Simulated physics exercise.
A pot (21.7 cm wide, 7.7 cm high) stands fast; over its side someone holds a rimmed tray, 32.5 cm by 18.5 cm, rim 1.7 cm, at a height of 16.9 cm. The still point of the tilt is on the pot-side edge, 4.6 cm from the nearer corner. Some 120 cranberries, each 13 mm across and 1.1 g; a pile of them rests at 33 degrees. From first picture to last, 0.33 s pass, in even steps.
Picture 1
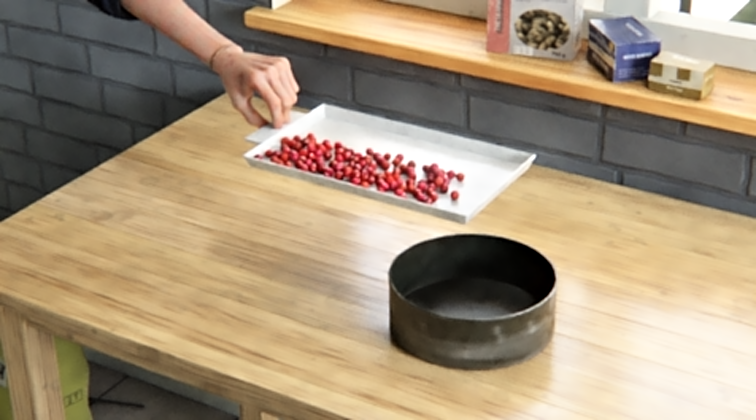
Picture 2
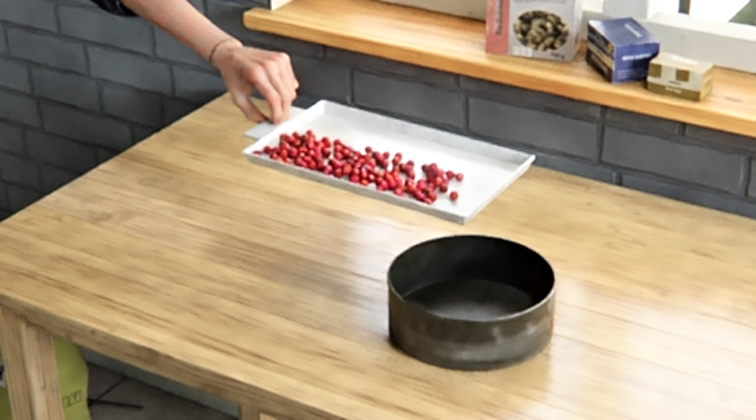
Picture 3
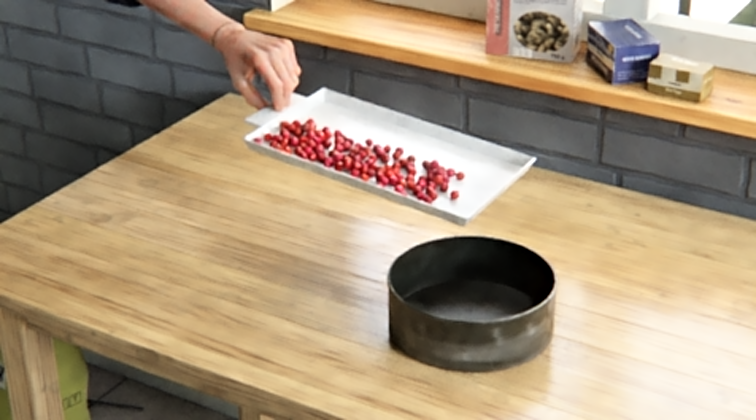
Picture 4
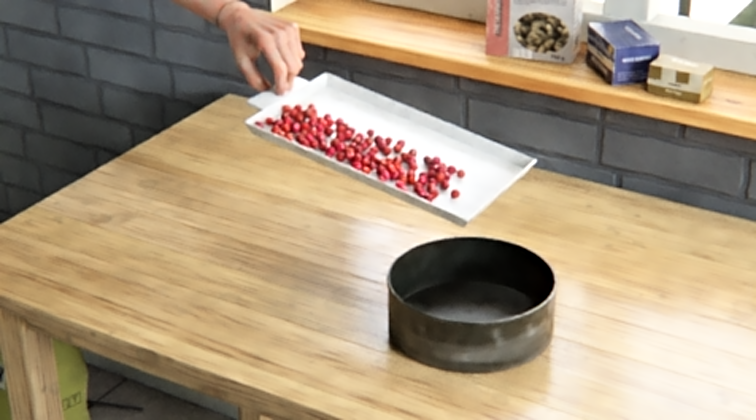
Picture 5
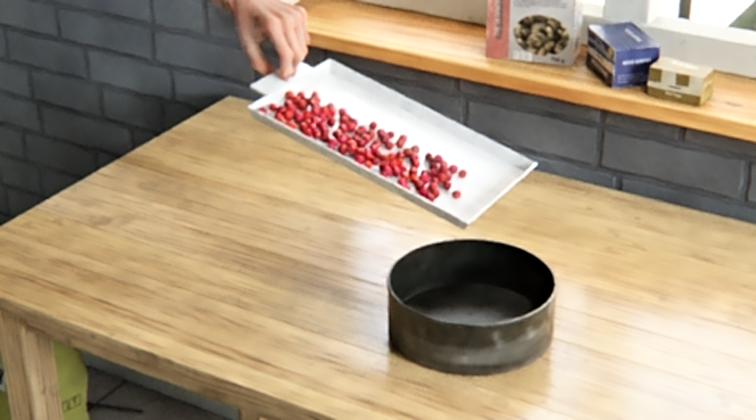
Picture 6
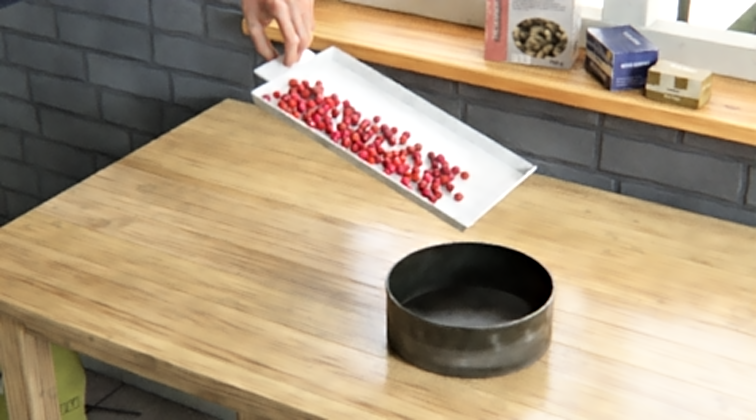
On a wooden table by a brick wall, a hand steadily raises the left end of a white tray of red berries beside a dark round pot.
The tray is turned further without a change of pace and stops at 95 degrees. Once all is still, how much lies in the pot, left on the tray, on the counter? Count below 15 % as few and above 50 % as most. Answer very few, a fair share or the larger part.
Pot: The larger part, tray: Very few, counter: A fair share.
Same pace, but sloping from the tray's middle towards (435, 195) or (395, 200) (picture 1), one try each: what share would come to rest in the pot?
Some 95 and 65 per cent.
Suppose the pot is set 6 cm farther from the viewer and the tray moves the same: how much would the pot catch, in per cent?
In that case some 85 per cent.
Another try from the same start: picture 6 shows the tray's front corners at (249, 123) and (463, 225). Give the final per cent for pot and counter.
Pot 95, counter 5.
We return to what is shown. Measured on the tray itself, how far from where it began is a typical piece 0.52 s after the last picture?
Some 16 cm.
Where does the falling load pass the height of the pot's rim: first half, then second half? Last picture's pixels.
At about (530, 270), then at (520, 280).
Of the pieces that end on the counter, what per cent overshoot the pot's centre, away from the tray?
About 90 per cent.
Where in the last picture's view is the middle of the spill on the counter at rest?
At about (578, 301).
Then, 0.52 s after the last picture, tilt 55 degrees; the tray holds 100 %, the pot 0 %.
Then, 0.87 s after the last picture, tilt 79 degrees; the tray holds 60 %, the pot 20 %.
Then, 1.30 s after the last picture, tilt 95 degrees; the tray holds 0 %, the pot 65 %.
In the end, pot 65 %, tray 0 %, counter 35 %.
